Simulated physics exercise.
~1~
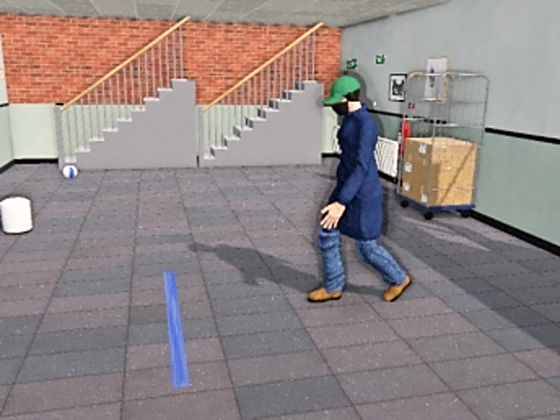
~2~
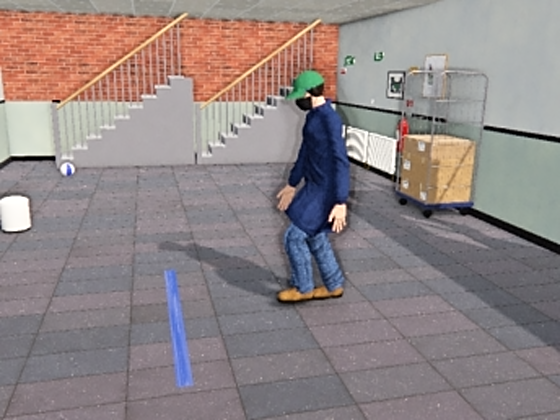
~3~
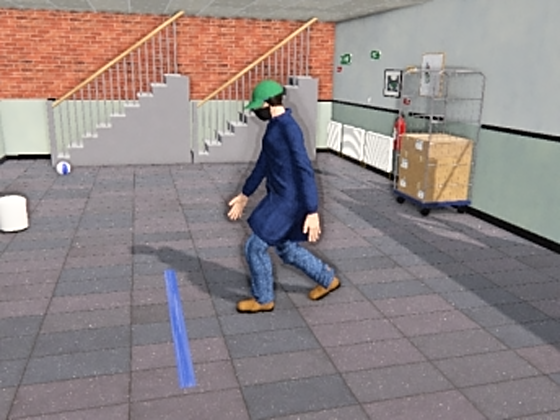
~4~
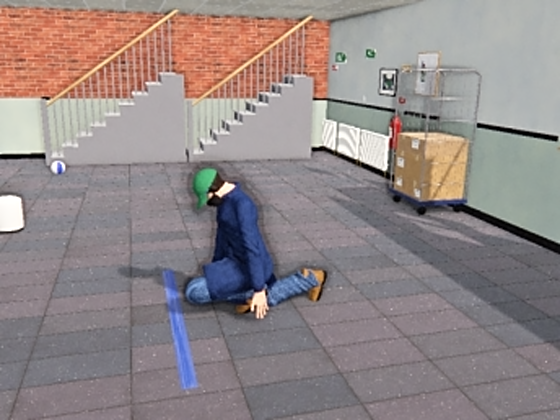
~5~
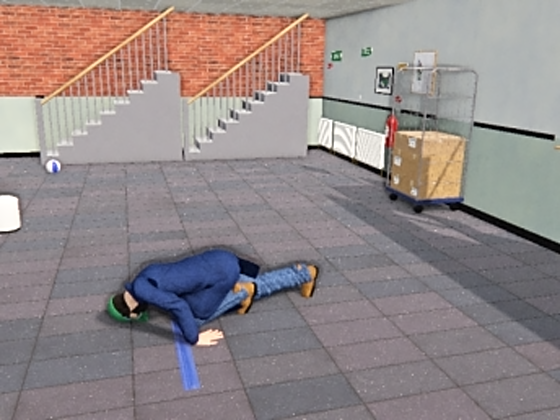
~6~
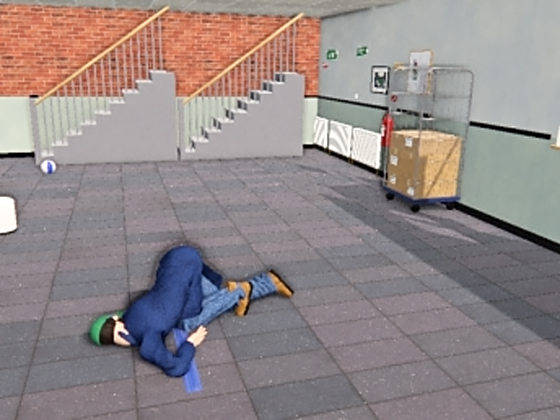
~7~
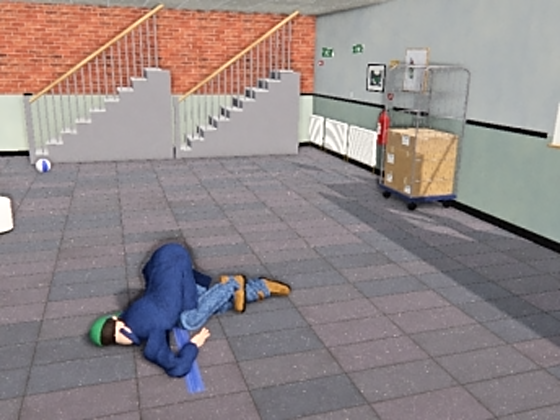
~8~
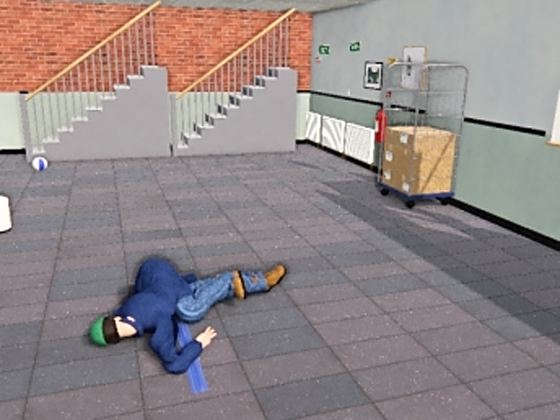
The clip opens on a person in a green cap, long blue coat and jeans walking left across a tiled floor toward a strip of blue tape, with two staircases against a brick wall and a caged trolley of boxes behind. The person's knees bend and the body sinks, dropping to the floor just short of the tape. The torso then pitches forward and down to the left, head and chest passing over the strip. The body rolls and settles, legs shifting while the view drifts slightly sideways. It ends with the person lying across the tape, head, chest and hips beyond it, feet trailing right.
